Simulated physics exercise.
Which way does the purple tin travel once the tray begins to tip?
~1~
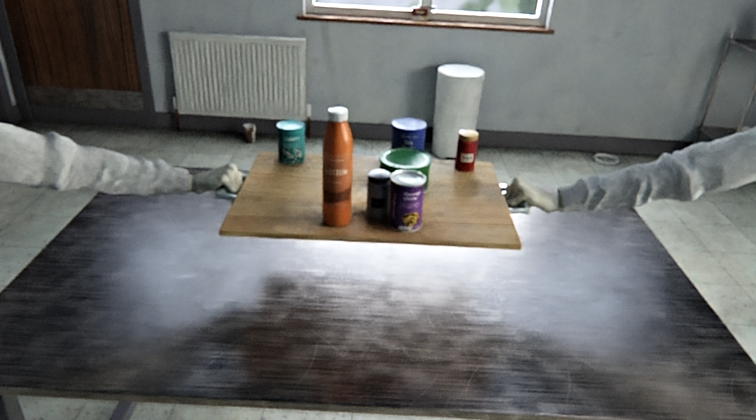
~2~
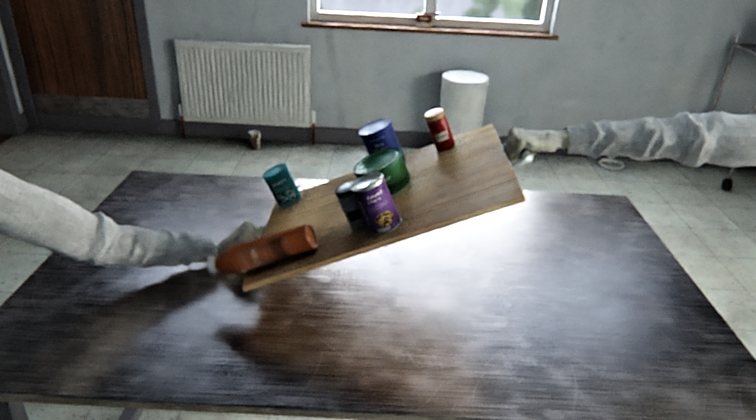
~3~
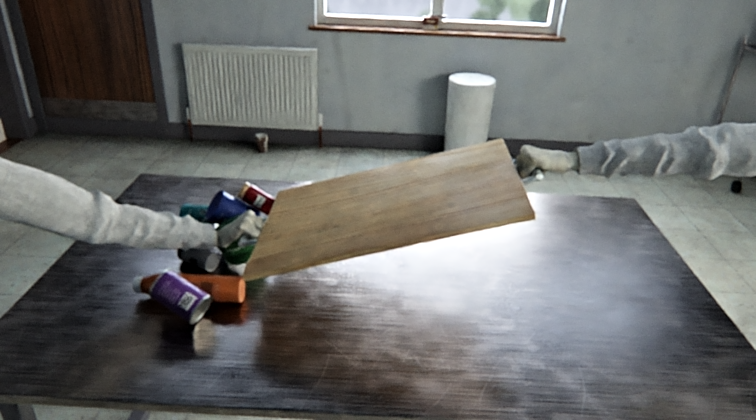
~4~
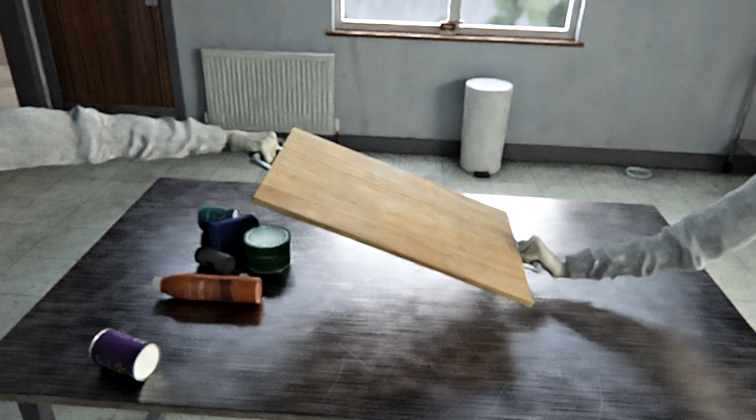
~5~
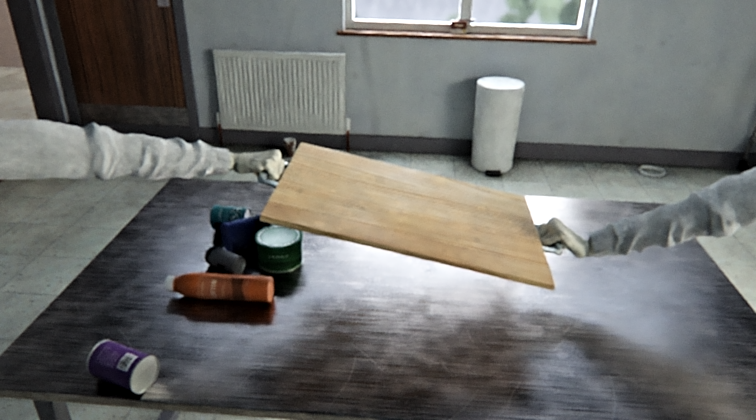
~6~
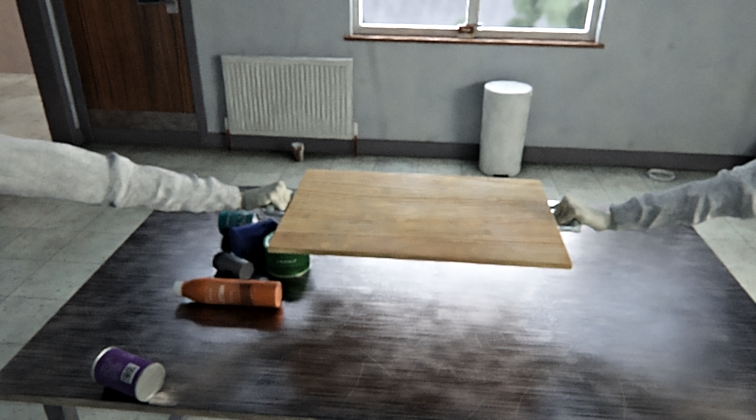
It moves to the left, sliding off the lowered end of the tray and ending up on its side on the dark table.
